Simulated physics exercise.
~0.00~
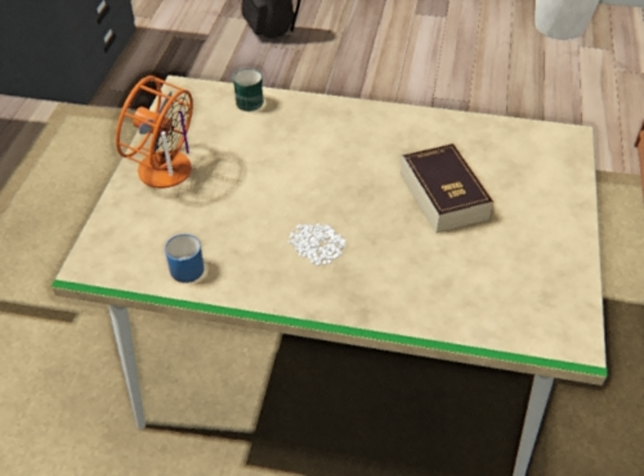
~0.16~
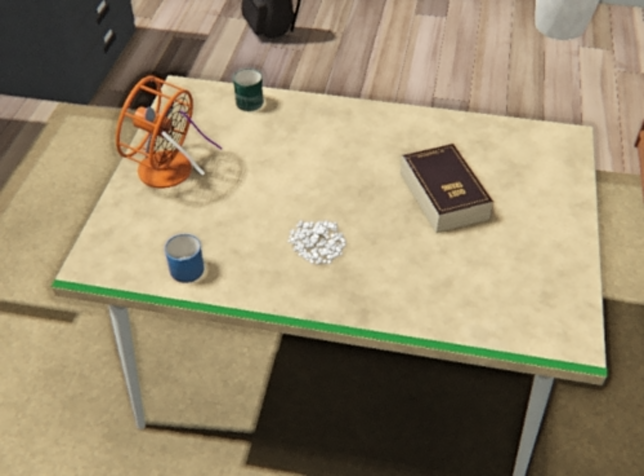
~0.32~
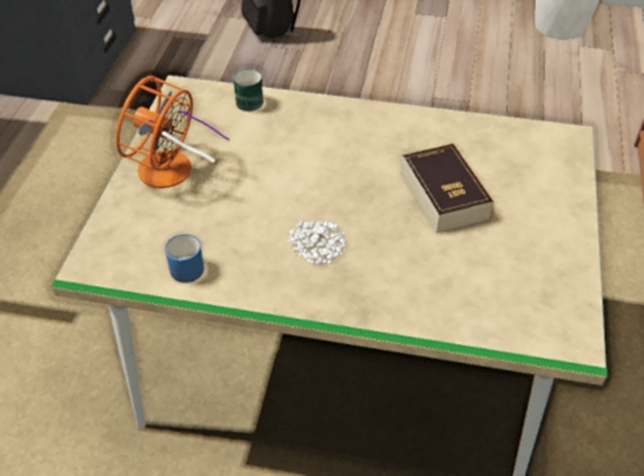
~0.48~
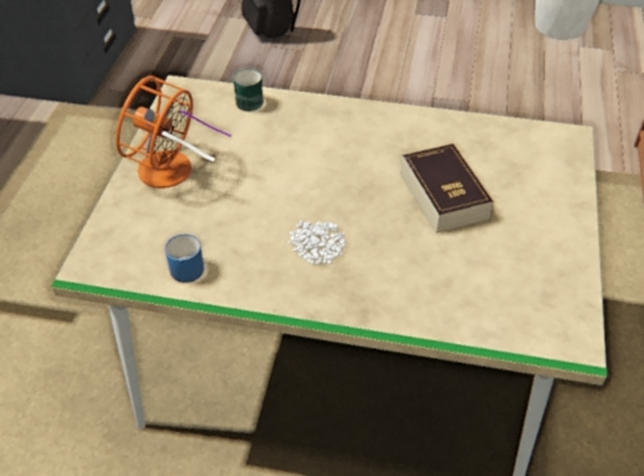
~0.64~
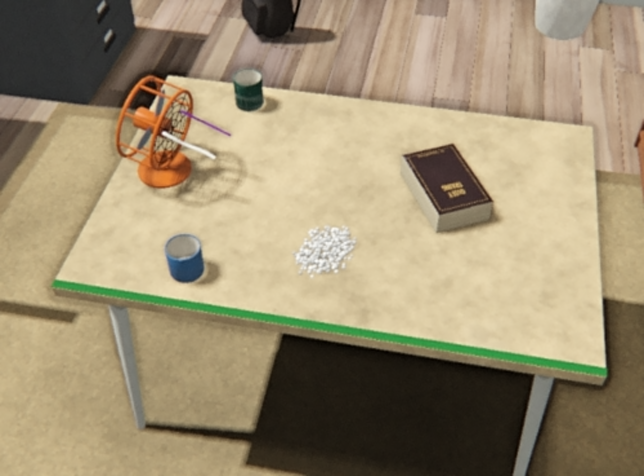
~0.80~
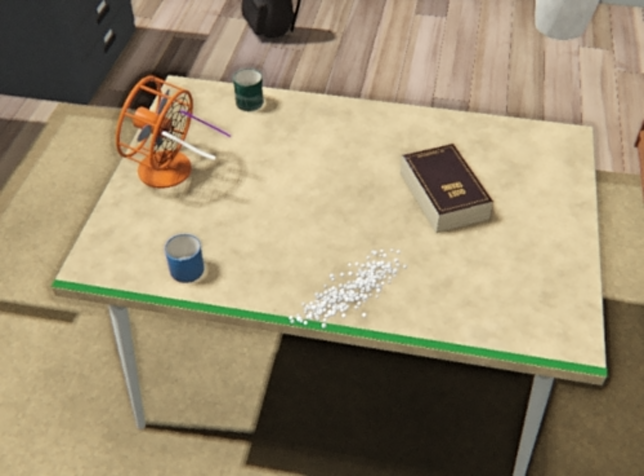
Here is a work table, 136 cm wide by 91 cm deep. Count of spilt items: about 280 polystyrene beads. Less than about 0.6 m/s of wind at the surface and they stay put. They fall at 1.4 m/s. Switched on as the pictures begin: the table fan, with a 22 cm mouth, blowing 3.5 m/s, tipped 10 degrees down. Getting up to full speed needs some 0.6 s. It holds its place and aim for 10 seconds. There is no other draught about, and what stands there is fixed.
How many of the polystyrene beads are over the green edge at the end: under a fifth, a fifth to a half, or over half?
Share over green edge = above one half.
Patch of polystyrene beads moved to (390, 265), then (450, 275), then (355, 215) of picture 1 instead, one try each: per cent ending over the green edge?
90, 40 and 15 in a hundred, respectively.
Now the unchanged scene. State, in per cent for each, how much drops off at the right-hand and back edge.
I'd say near 0 percent right-hand and close to 0 percent back.
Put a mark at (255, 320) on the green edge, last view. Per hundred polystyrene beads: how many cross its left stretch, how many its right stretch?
Estimate: Left ~ 0 %; right ~ 100 %.
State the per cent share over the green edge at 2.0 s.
I'd say near 100 per cent by then.
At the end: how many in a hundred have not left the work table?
Near 0 %.
After 2.0 s, 100 % are over the green edge; 100 % have settled or left.
After 3.2 s, 100 % are over the green edge; 100 % have settled or left.
After 5.5 s, 100 % are over the green edge; 100 % have settled or left.
After 10.0 s, at the end, 100 % are over the green edge.
